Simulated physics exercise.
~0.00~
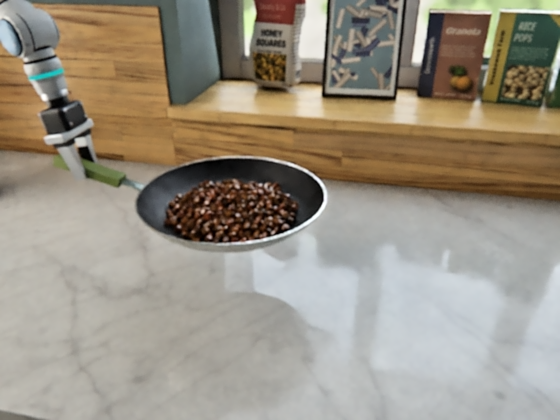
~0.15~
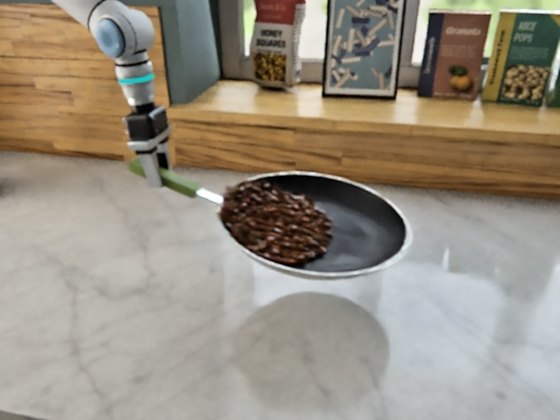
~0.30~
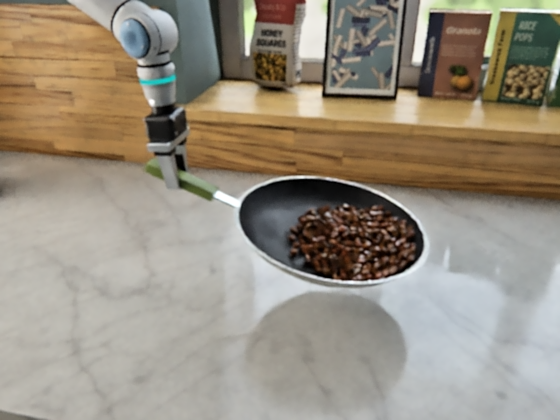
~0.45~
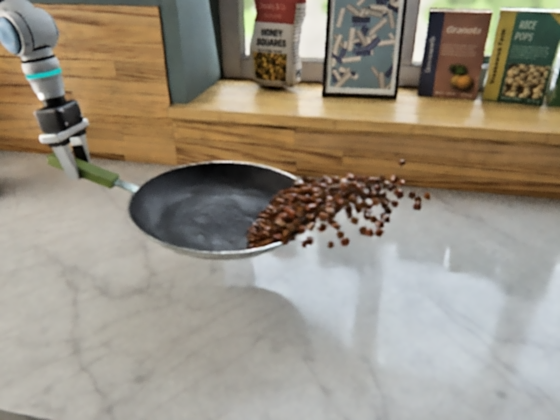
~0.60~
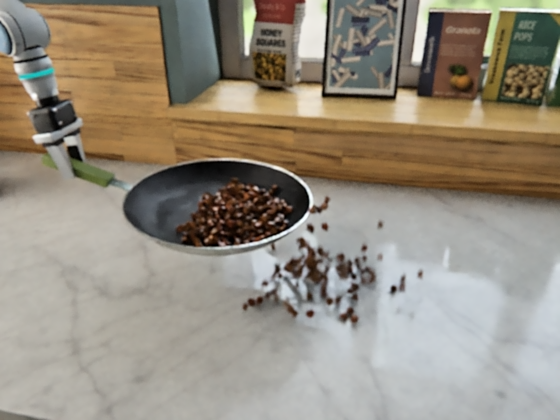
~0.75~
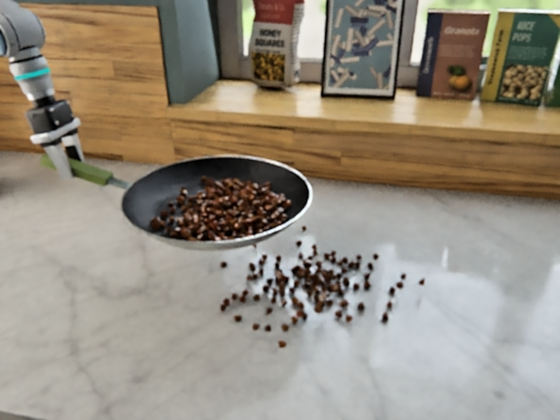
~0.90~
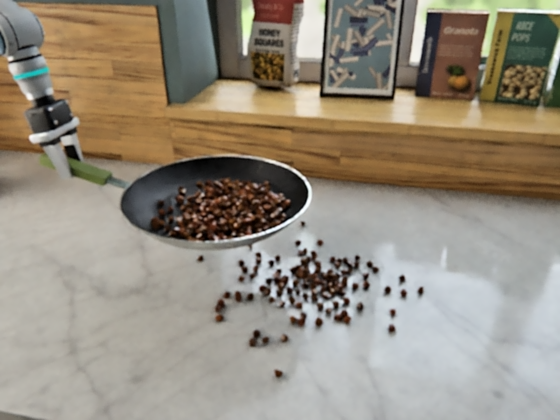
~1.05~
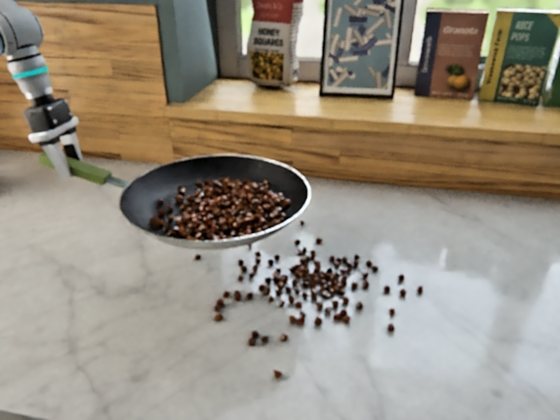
A robot arm swung a frying pan of small brown pellets to the right, then pulled it back left, sending some flying over the far rim and scattering across the marble counter, while most stayed in the pan, which ended held still above.
